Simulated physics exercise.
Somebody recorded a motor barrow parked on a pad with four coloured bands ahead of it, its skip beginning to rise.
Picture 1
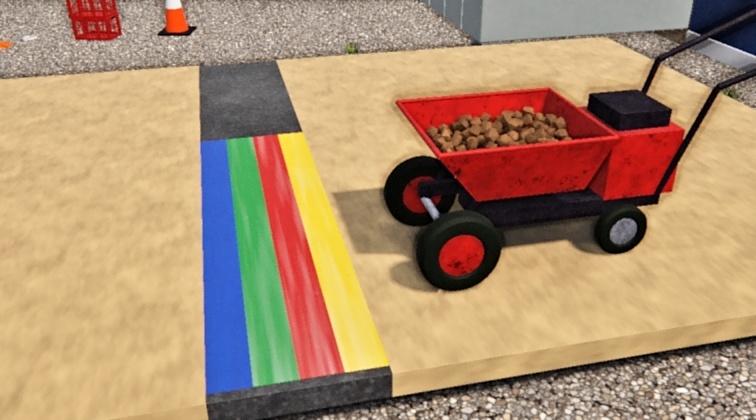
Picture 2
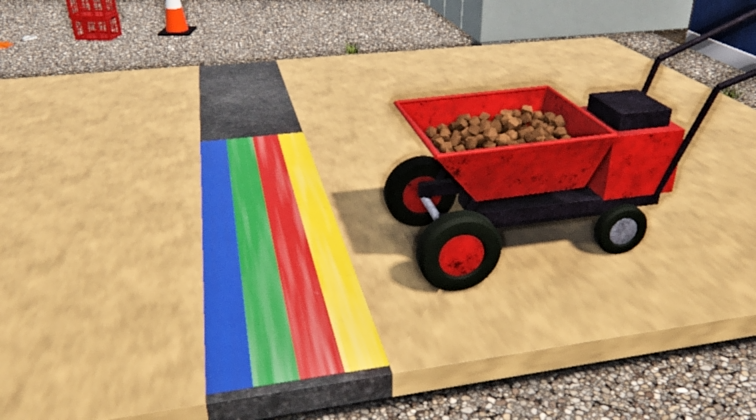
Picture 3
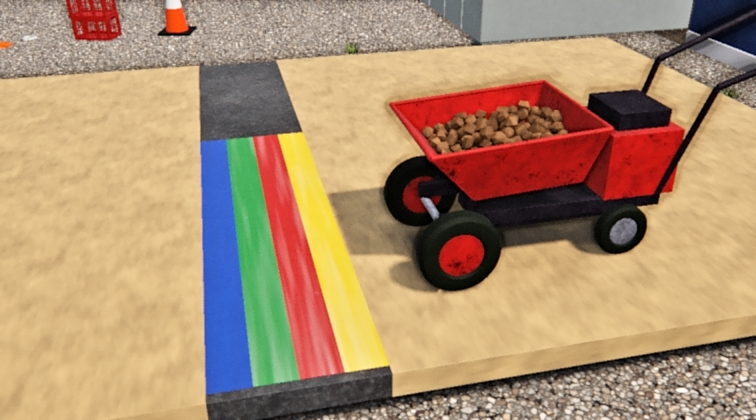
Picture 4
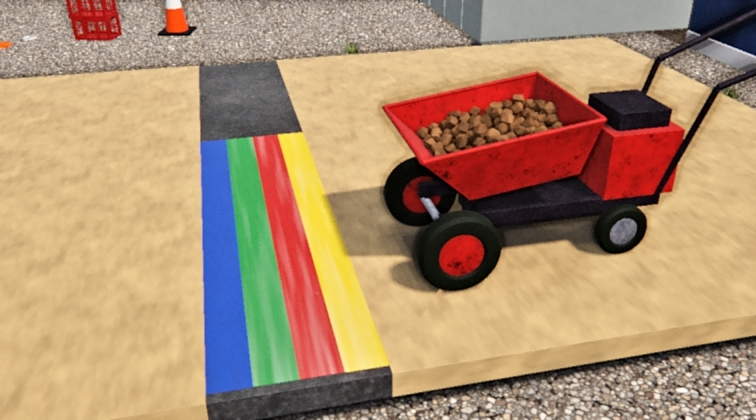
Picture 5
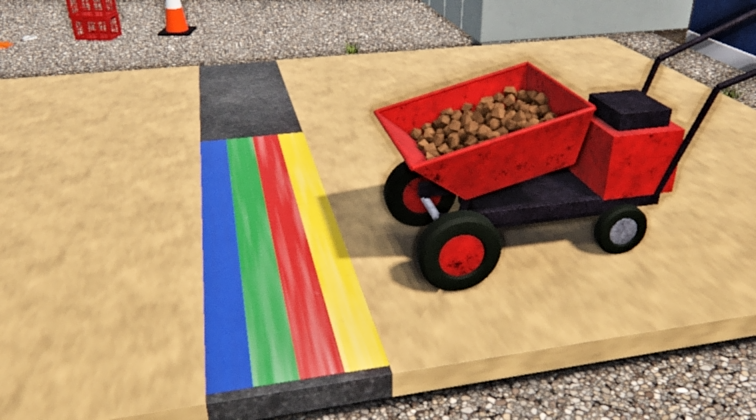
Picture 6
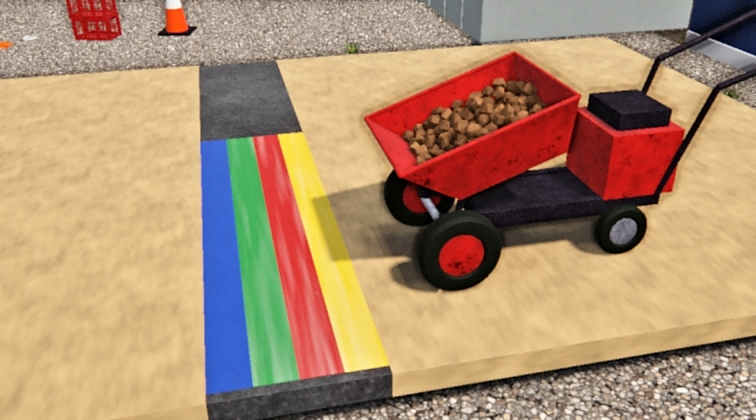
A red motor barrow with black tyres stands at the right of a sandy-coloured pad edged by grey gravel, seen from slightly above by a still camera. Brown clods fill its skip, and to its left lie blue, green, red and yellow bands, with an orange cone behind. The skip slowly tilts, its back rising and its front lip dipping leftward, while the wheels stay put.
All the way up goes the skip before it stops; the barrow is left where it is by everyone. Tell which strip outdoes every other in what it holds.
The red strip holds the most.
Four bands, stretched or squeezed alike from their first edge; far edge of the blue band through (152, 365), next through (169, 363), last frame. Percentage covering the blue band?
Roughly 10 percent first, then roughly 10 percent.
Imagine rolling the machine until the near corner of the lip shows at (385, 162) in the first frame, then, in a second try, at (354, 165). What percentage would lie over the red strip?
You'd get 10 in a hundred the first time and 0 in a hundred the second.
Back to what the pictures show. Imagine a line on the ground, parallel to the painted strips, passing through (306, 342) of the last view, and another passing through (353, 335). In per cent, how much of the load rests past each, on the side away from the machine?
I'd say some 60 in a hundred, and after that 90 in a hundred.
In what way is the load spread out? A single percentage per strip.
Estimated shares: Yellow strip 15 %, red strip 35 %, green strip 25 %, blue strip 15 %.
Just after the last frame, skip tipped steeply; every one in the skip.
A moment on, skip tipped right over; roughly two thirds in the skip; about a tenth over the yellow strip; roughly a quarter over the red strip; just a few over the green strip; just a few falling.
Further on, skip tipped right over; about a tenth in the skip; about a tenth over the yellow strip; roughly a third over the red strip; roughly a quarter over the green strip; about a tenth over the blue strip; about a tenth off the paint.
When it is over, skip tipped right over; just a few in the skip; roughly a quarter over the yellow strip; roughly a third over the red strip; roughly a quarter over the green strip; roughly a quarter over the blue strip; about a tenth off the paint.
